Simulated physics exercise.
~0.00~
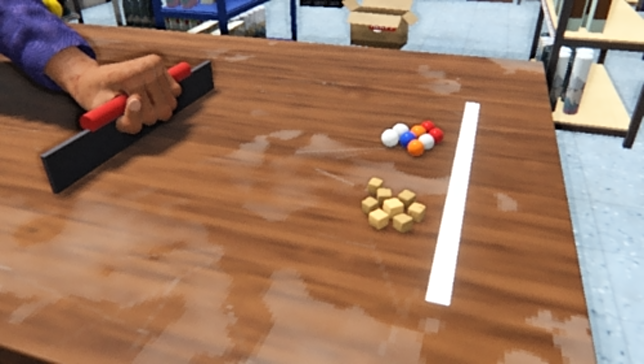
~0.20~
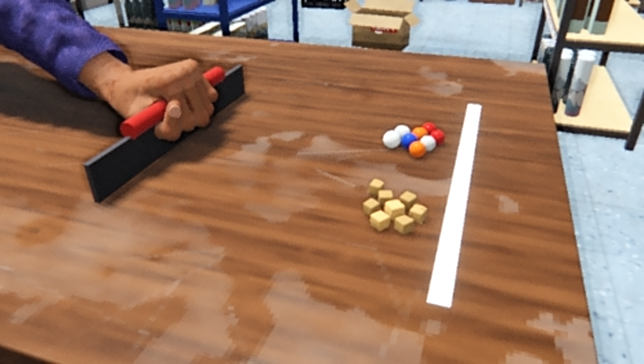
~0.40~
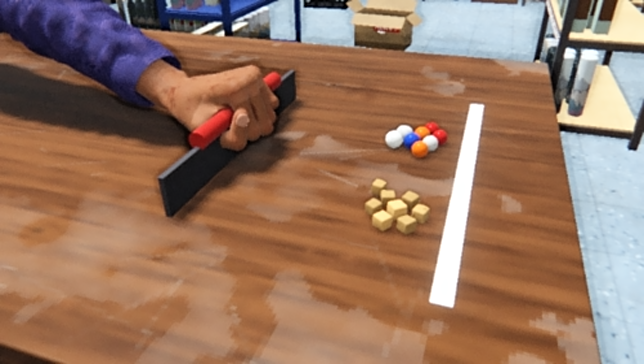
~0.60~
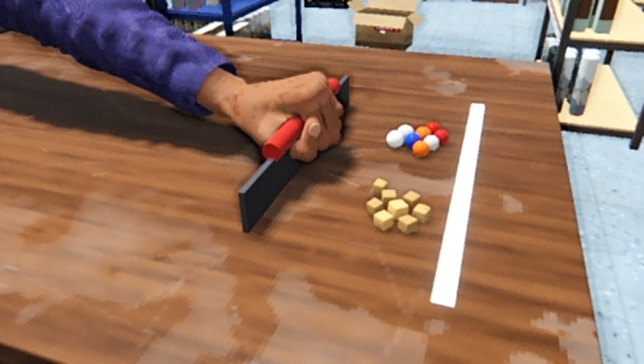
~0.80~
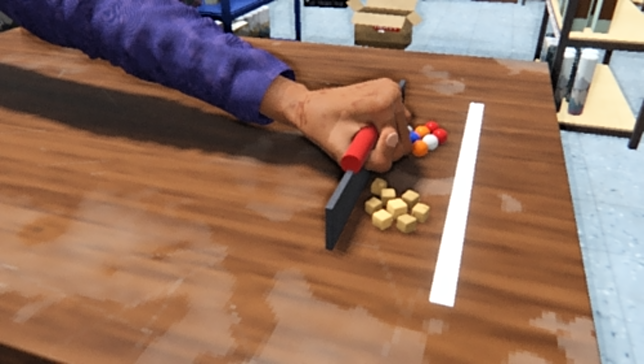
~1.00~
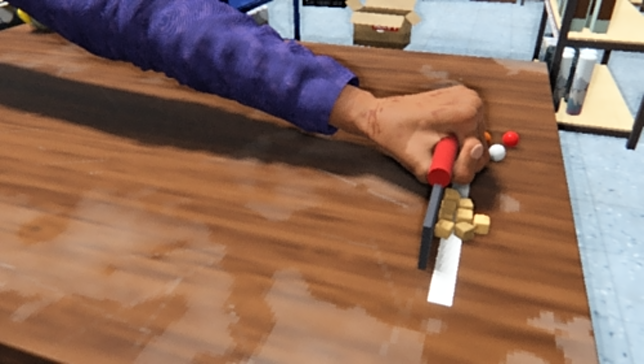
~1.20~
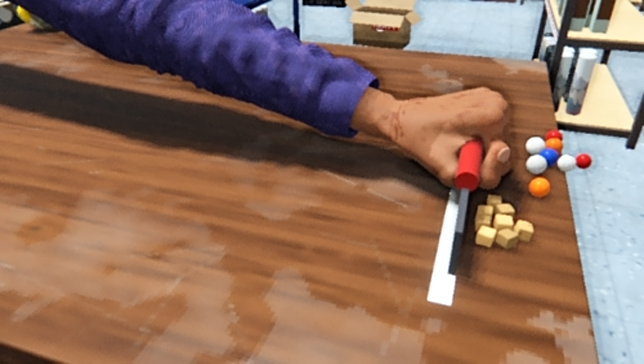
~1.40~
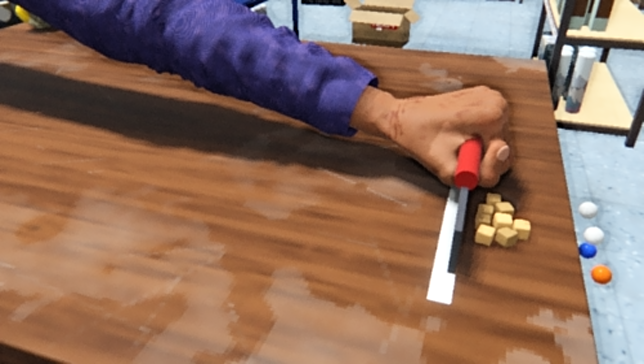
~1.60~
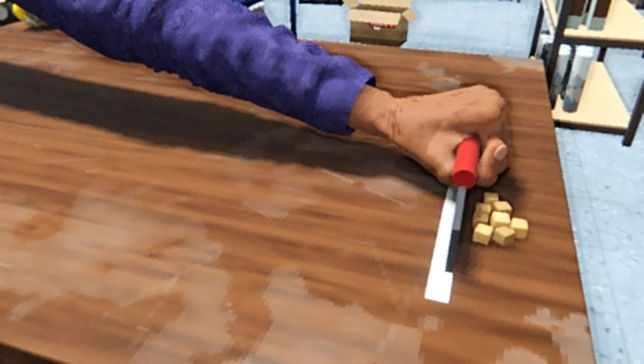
The clip opens on a wooden table where a hand in a purple sleeve grips the red handle of a dark scraper at the left, with small wooden cubes and a cluster of colored balls lying before a white strip. The hand sweeps the scraper rightward across the bare wood until it reaches both groups. It pushes them over the strip, then halts there. The cubes settle just beyond the blade, while the red, white, blue and orange balls roll on and drop off the right edge. At the end, the scraper rests at the strip and only the cubes remain.
